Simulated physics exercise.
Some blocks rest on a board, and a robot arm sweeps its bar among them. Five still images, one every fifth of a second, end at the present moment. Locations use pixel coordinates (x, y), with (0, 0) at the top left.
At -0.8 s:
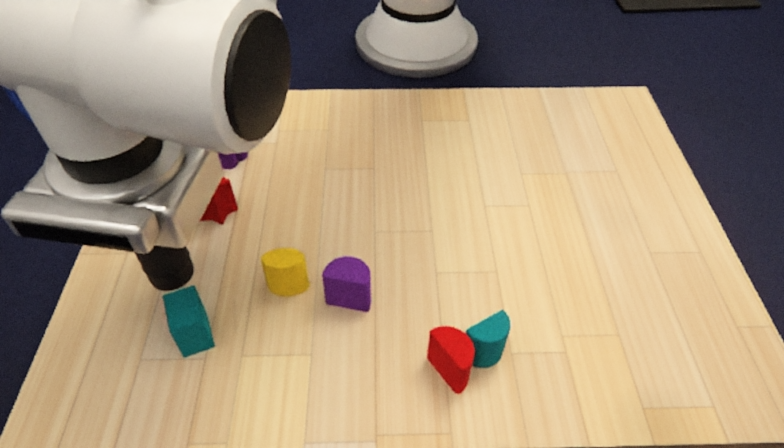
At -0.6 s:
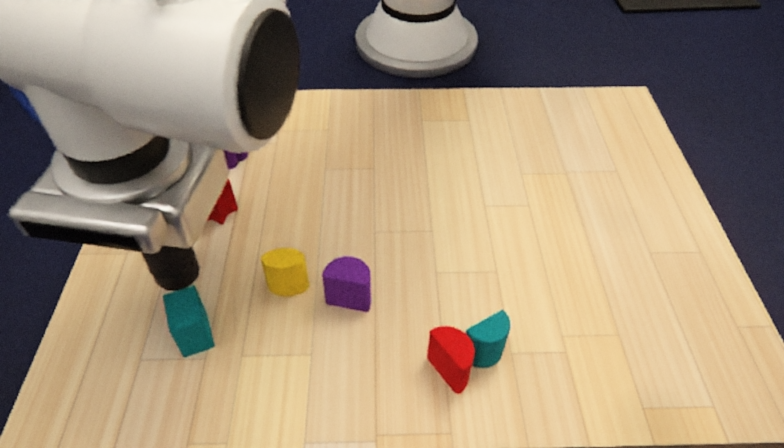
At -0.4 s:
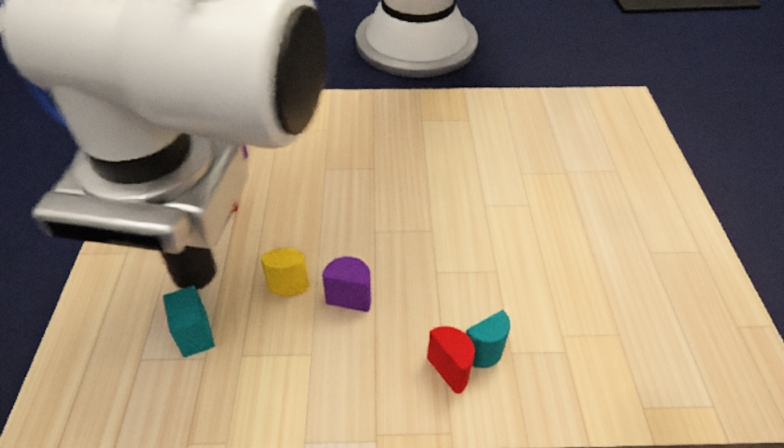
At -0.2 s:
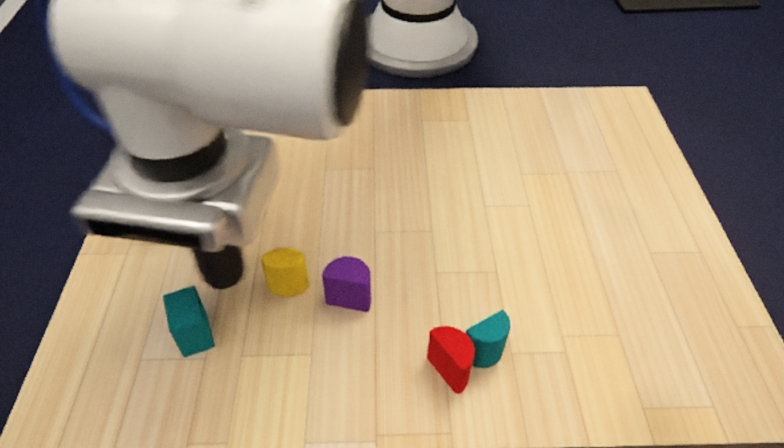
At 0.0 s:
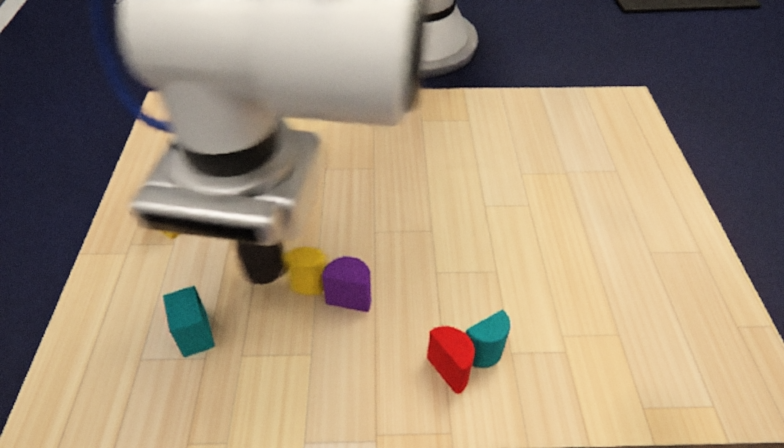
A robot arm swept its dark bar rightward across a wooden board, past the turquoise block, and nudged the yellow block right toward the purple one, while the red and turquoise pair stayed still.
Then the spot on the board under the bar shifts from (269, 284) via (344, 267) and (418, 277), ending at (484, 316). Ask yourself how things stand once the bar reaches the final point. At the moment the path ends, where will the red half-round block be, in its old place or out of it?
When the path is over, the red half-round block is still on its spot.
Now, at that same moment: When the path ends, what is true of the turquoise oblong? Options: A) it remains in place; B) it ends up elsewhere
Correct choice: A.
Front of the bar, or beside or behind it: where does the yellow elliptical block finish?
The bar loses it on the way.
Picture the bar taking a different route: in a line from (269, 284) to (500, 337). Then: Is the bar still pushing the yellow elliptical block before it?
I believe not.
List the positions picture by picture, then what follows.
In the first picture, bar tip at (173, 274); block tops, turquoise oblong at (182, 307); yellow elliptical block at (283, 257); purple half-round block at (348, 269); red half-round block at (455, 343).
In the second picture, bar at (178, 274); blocks unchanged.
In the third picture, bar at (196, 274); blocks unchanged.
In the fourth picture, bar at (224, 273); blocks unchanged.
In the fifth picture, bar at (265, 268); turquoise oblong at (182, 307); yellow elliptical block at (305, 256); purple half-round block at (348, 269); red half-round block at (455, 343).
What follows on the original path. One third of the way, bar at (343, 251); yellow elliptical block at (380, 250), turned 45° clockwise; purple half-round block at (383, 282), turned 65° clockwise.
Two thirds of the way, bar at (419, 262); yellow elliptical block at (435, 276); purple half-round block at (383, 282), turned 70° clockwise.
At the end, bar at (487, 301); turquoise oblong in place; yellow elliptical block at (463, 309), turned 225° clockwise; purple half-round block at (383, 282), turned 70° clockwise; red half-round block in place.
